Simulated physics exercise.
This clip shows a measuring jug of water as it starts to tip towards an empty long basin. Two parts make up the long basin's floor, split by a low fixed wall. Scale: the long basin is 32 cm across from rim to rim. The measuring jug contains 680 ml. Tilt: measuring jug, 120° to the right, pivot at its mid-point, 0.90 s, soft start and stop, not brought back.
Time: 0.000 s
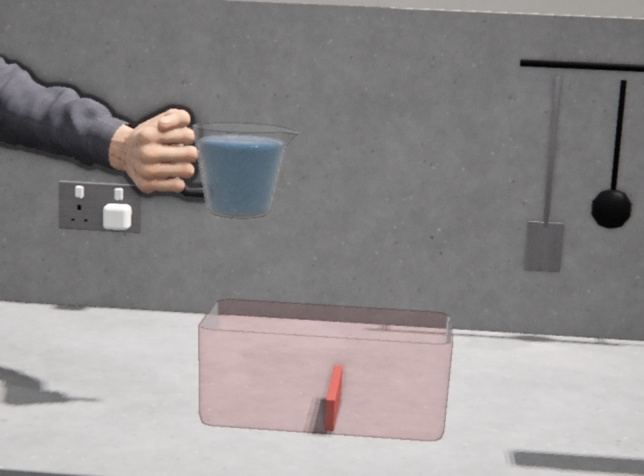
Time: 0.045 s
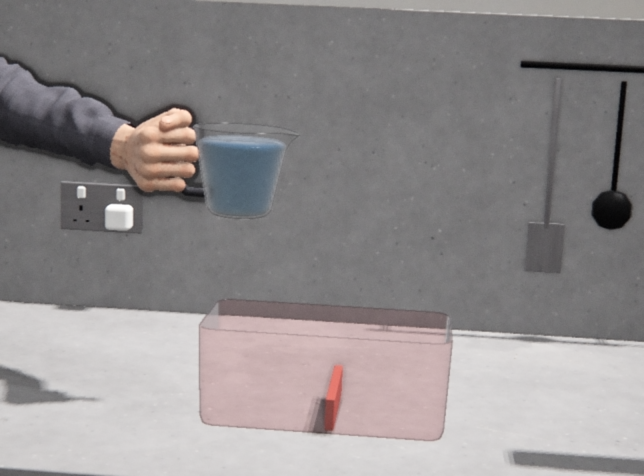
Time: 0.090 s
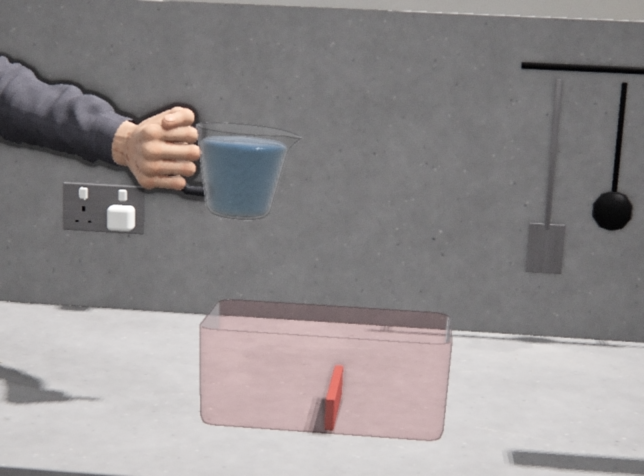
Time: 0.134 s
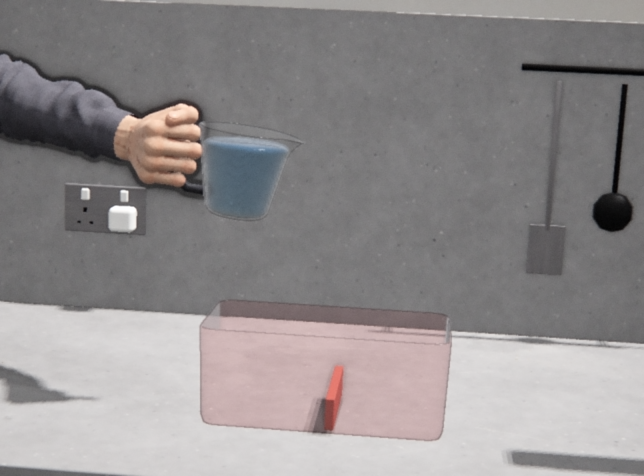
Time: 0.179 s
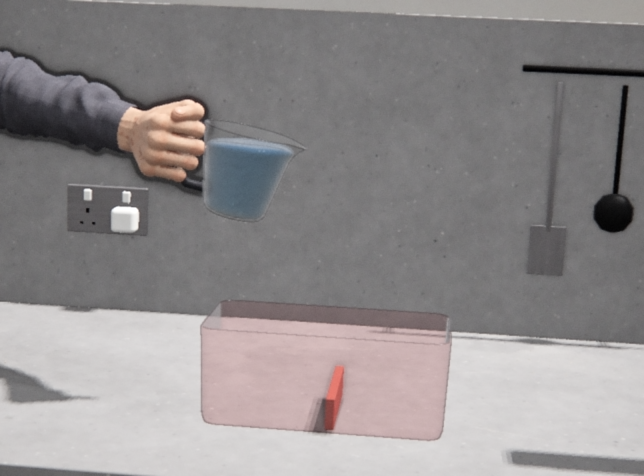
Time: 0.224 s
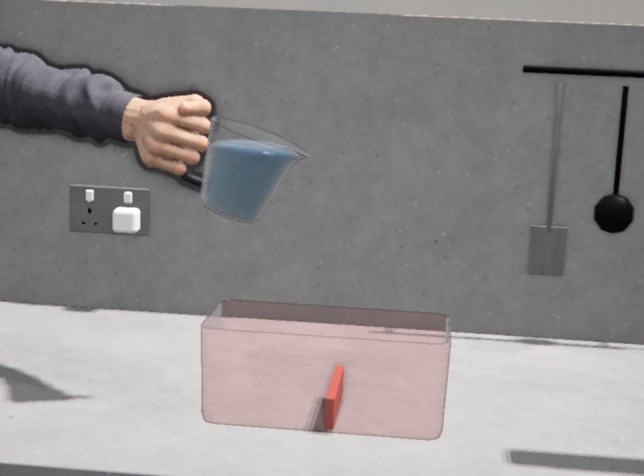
We see a hand on the left holding a clear jug of blue liquid above an empty, see-through pink basin with a small red upright piece, then gradually tilting the jug to the right while the basin stays still.
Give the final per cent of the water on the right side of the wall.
The right side ends with about 58 per cent.
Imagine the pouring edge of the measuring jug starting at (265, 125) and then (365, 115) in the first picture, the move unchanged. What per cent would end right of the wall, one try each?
Roughly 15 per cent the first time and 70 per cent the second.
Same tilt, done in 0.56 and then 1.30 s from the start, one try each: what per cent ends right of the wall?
In turn about 35 and 70 per cent.
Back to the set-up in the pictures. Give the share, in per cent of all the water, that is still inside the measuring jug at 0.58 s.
About 52 percent.
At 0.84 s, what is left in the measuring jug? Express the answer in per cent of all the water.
Roughly 3 percent remains.
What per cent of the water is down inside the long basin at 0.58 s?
Close to 12 in a hundred.
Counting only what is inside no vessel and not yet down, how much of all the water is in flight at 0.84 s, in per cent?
I'd say some 12 per cent is in the air.
By 0.58 s the tilt is 86° and 52 per cent is still to pour, 0 is left of the wall and 13 right of it.
By 0.84 s the tilt is 119° and 3 per cent is still to pour, 28 is left of the wall and 57 right of it.
By 1.11 s the tilt is 120° and 0 per cent is still to pour, 40 is left of the wall and 58 right of it.
By 1.40 s the tilt is 120° and 0 per cent is still to pour, 40 is left of the wall and 58 right of it.
At rest 40 per cent lies left of the wall, 58 right of it and 2 outside.
